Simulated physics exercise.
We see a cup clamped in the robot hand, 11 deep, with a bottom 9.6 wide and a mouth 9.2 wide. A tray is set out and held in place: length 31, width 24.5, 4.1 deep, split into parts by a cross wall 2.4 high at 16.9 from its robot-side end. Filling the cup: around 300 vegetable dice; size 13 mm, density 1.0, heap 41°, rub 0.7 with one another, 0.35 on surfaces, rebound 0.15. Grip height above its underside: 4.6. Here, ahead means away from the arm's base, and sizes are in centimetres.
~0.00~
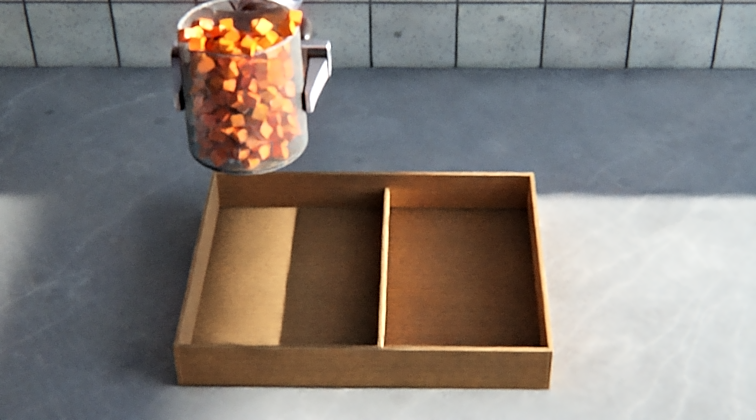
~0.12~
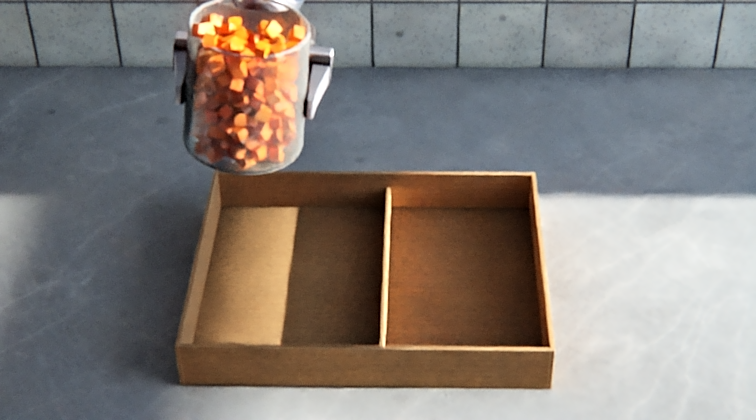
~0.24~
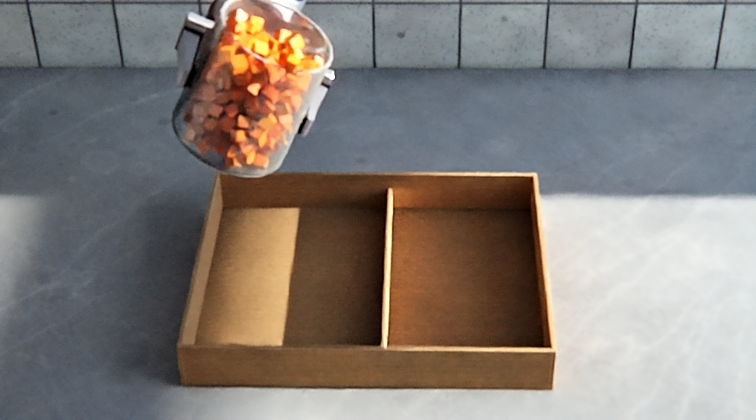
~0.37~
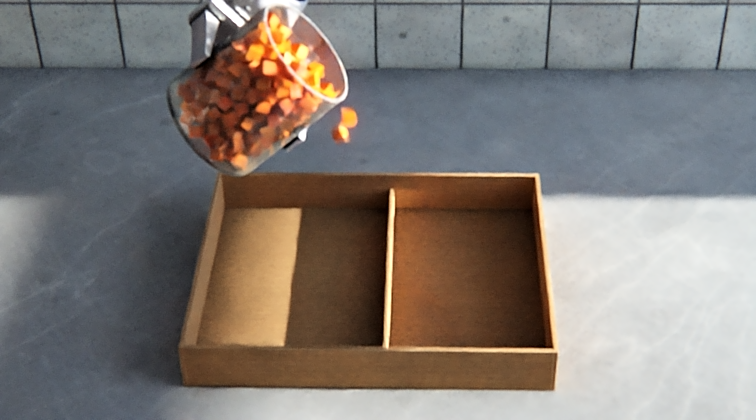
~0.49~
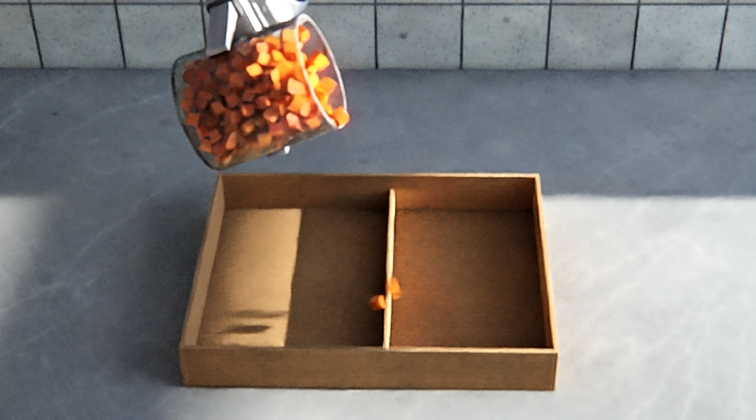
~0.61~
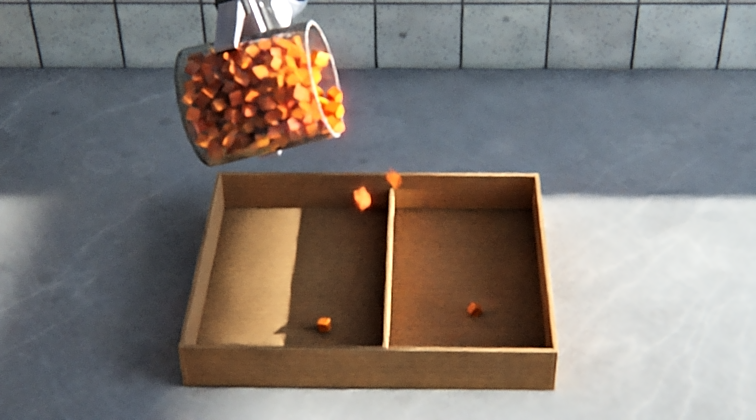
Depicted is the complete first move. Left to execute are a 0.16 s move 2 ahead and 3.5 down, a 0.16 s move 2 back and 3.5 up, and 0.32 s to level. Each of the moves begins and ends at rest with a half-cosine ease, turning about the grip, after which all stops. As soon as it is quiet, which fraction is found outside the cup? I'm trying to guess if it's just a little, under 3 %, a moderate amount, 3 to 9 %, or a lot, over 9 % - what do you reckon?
I reckon a moderate amount.
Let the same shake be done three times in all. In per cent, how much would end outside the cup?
In that case it would be roughly 5 per cent.
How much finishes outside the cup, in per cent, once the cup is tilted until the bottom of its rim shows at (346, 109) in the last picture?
That comes to some 0 percent.
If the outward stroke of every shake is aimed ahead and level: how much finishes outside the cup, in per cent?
It comes to around 15 percent.
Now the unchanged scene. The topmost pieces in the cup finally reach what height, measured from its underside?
11.0 cm.
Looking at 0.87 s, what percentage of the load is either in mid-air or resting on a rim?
Roughly 1 per cent.
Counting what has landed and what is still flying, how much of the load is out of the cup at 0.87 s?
About 5 per cent.
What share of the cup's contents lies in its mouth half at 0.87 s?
45 per cent.
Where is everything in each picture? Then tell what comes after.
Cup middle at (243, 86), level; upper third of the load around (238, 56), from x 185 to 295, top at y 20; 301 in the cup, in the first frame.
Cup middle at (246, 86), tilted 7° forward; upper third of the load around (242, 58), from x 195 to 295, top at y 20, in the second frame.
Cup middle at (251, 88), tilted 26° forward; upper third of the load around (250, 62), from x 190 to 315, top at y 15, in the third frame.
Cup middle at (257, 90), tilted 49° forward; upper third of the load around (258, 67), from x 185 to 350, top at y 20; 299 in the cup, 2 in flight or on a rim, in the fourth frame.
Cup middle at (259, 93), tilted 68° forward; upper third of the load around (258, 72), from x 190 to 390, top at y 35; 299 in the cup, 1 in the robot-side part, 1 in the far-side part, in the fifth frame.
Cup middle at (259, 94), tilted 75° forward; upper third of the load around (255, 70), from x 190 to 475, top at y 40; 297 in the cup, 1 in the robot-side part, 1 in the far-side part, 2 in flight or on a rim, in the sixth frame.
After 0.87 s, tilted 75° forward, highest piece 24 above the table; 292 in the cup, 4 in the far-side part, 2 in the robot-side part, 3 in flight or on a rim.
After 1.12 s, tilted 26° forward, highest piece 26 above the table; 285 in the cup, 9 in the far-side part, 5 in the robot-side part, 2 in flight or on a rim.
After 1.45 s, level, highest piece 28 above the table; 285 in the cup, 11 in the far-side part, 5 in the robot-side part.
After 2.50 s, level, highest piece 28 above the table; 285 in the cup, 11 in the far-side part, 5 in the robot-side part.
At rest, 285 in the cup, 11 in the far-side part, 5 in the robot-side part. That is 5 % outside the cup.
